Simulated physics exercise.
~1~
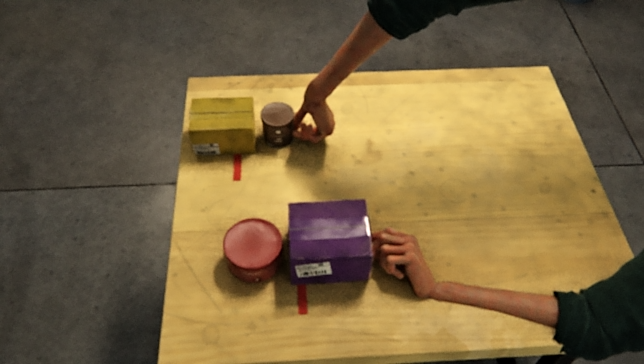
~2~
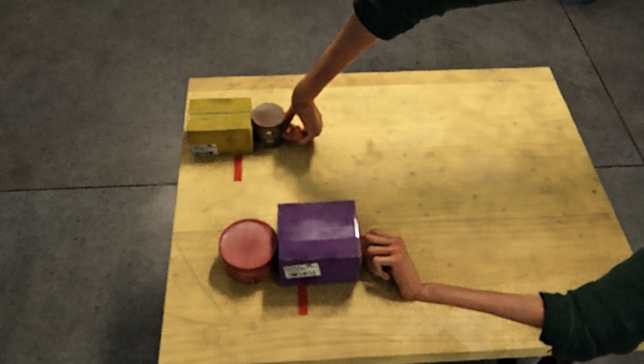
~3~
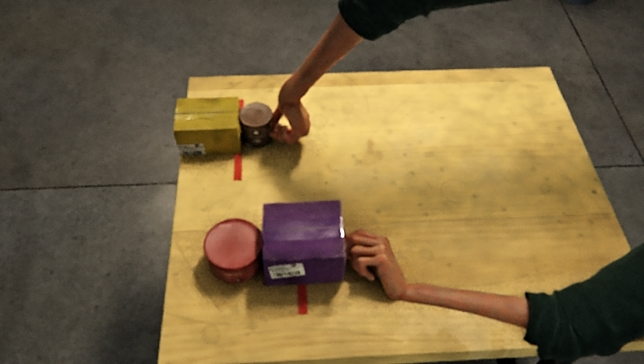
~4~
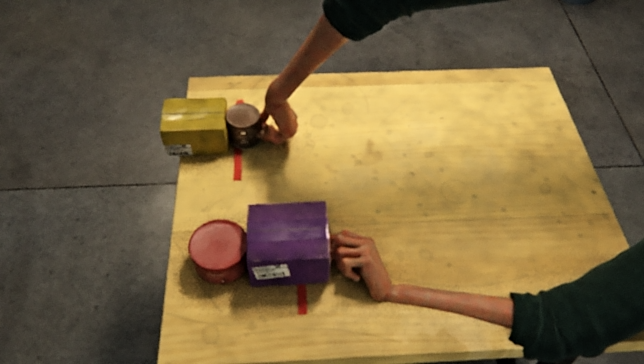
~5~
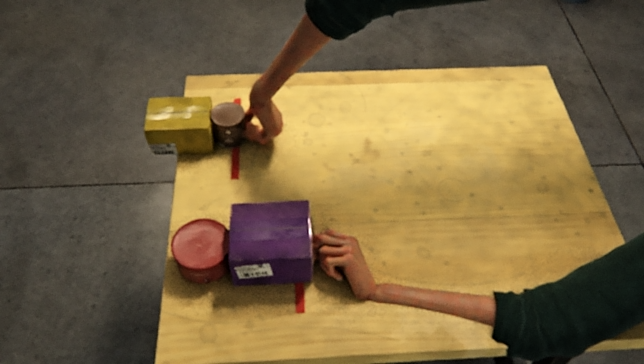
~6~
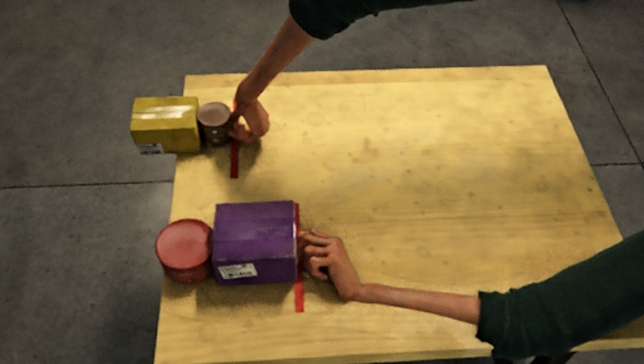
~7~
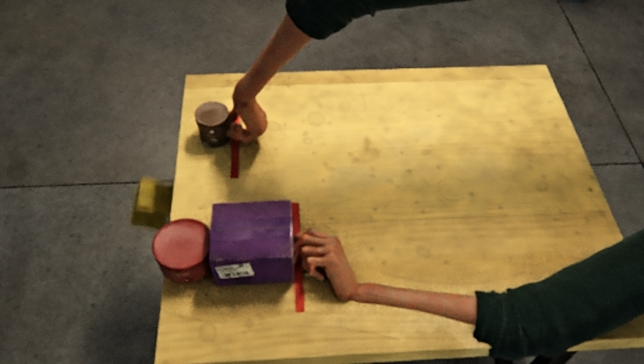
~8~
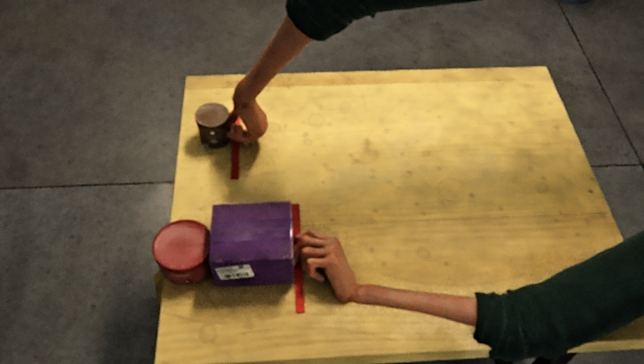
On a wooden table, two hands push items left until the yellow box falls off.
